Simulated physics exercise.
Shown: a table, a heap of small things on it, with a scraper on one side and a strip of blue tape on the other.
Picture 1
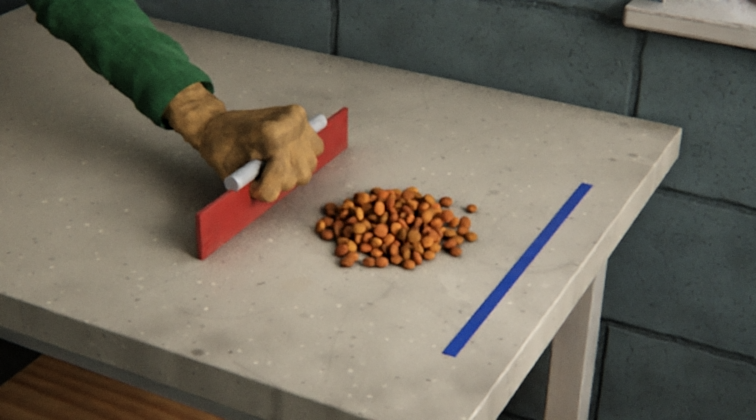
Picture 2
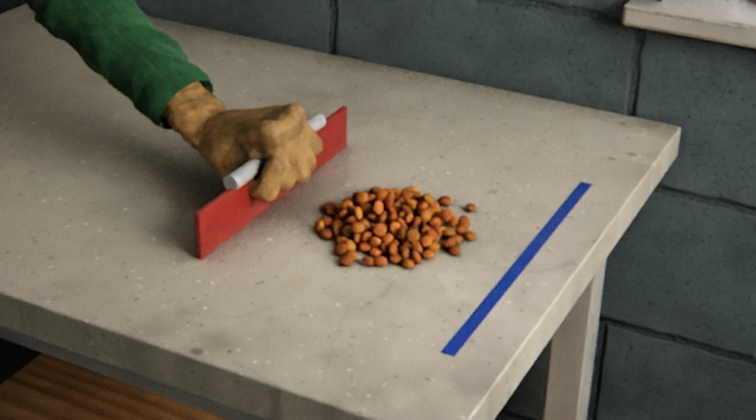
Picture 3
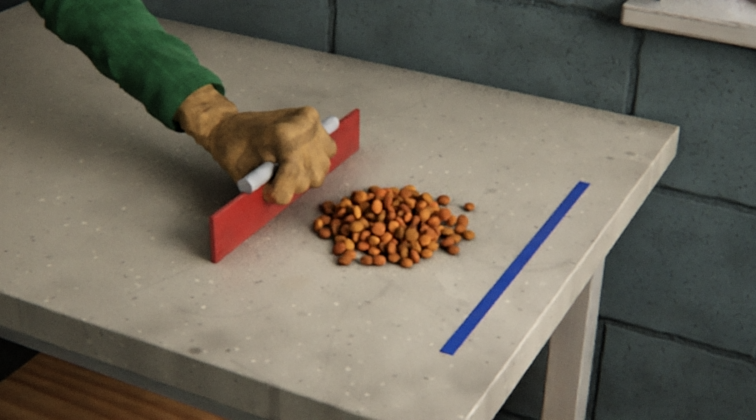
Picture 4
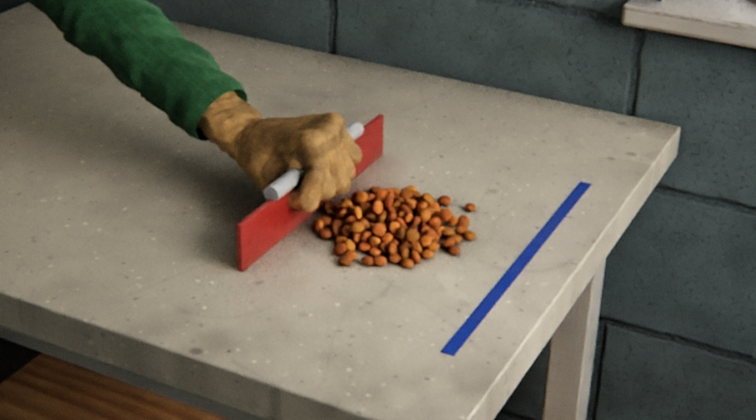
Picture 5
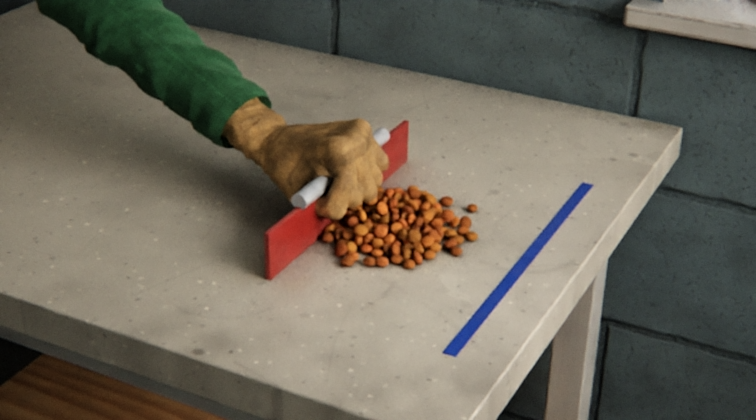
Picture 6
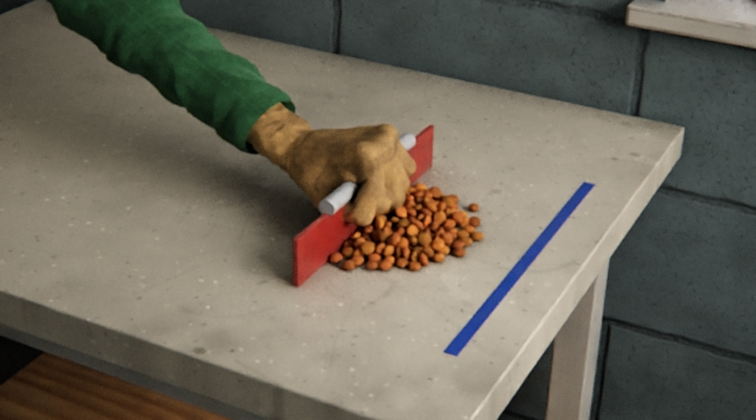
To begin with, a gloved hand in a green sleeve holds a red scraper still on a pale tabletop, left of a heap of small brown pieces, with blue tape beyond. The hand then slides the scraper rightward to the heap and presses into its left side, nudging the pieces slightly right.
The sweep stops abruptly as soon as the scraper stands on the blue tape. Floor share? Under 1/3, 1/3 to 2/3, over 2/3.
1/3 to 2/3.
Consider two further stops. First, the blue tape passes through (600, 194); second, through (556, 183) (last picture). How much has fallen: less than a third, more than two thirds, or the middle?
For the first line it's over two thirds, and for the second it's under a third.
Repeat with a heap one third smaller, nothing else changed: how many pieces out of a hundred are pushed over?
Expected share: Around 50 %.
Soon after the last picture, scraper still moving, near (452, 198); heap all on the table, its front near (544, 262).
A little later, scraper stopped at the blue tape; heap about a third over the edge.
Later still, scraper stopped at the blue tape; heap about half over the edge.
At rest, scraper stopped at the blue tape; heap about half over the edge.
